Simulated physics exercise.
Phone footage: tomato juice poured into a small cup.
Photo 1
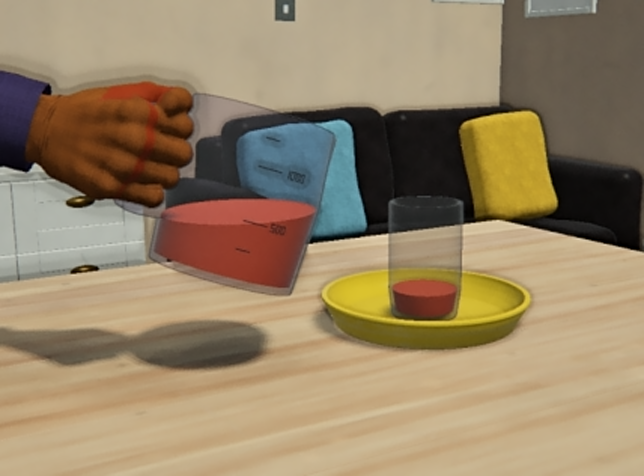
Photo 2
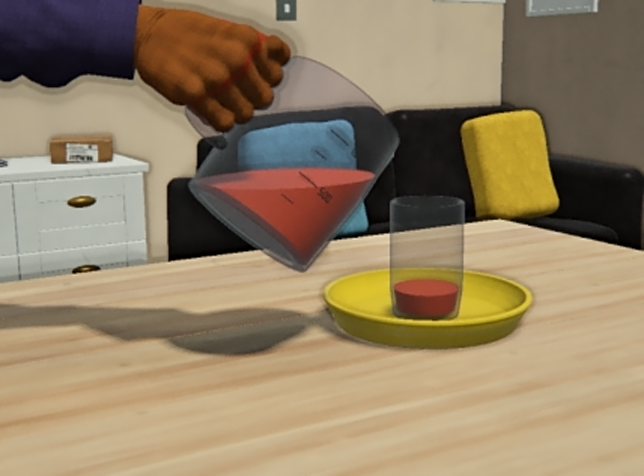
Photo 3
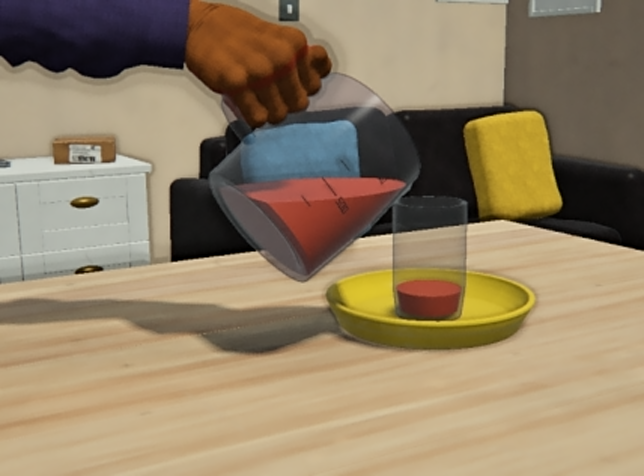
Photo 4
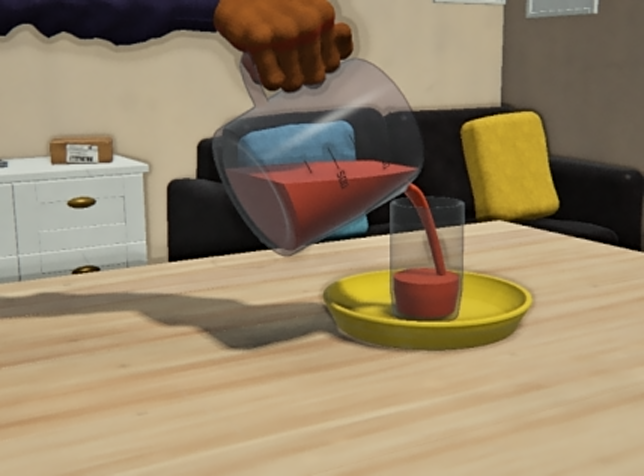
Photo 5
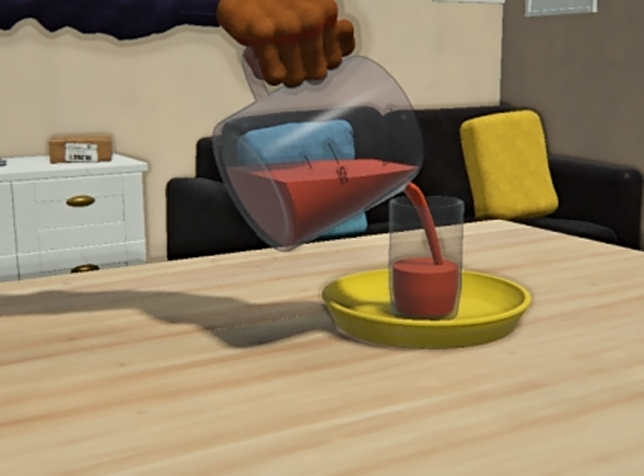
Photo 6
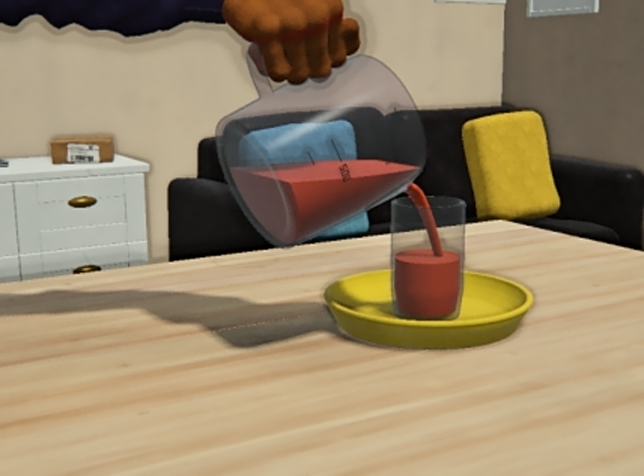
At a wooden table, a hand tilts a clear jug and pours red liquid into a cup.
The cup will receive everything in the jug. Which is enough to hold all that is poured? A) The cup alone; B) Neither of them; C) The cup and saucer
C.
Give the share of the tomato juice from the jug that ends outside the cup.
Roughly 50 %.
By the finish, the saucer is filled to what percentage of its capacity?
The saucer ends up around 60 % full.
Shortly, the cup is full to the brim; the saucer is wet, with room to spare.
At the finish, the cup is full to the brim; the saucer is wet, with room to spare.
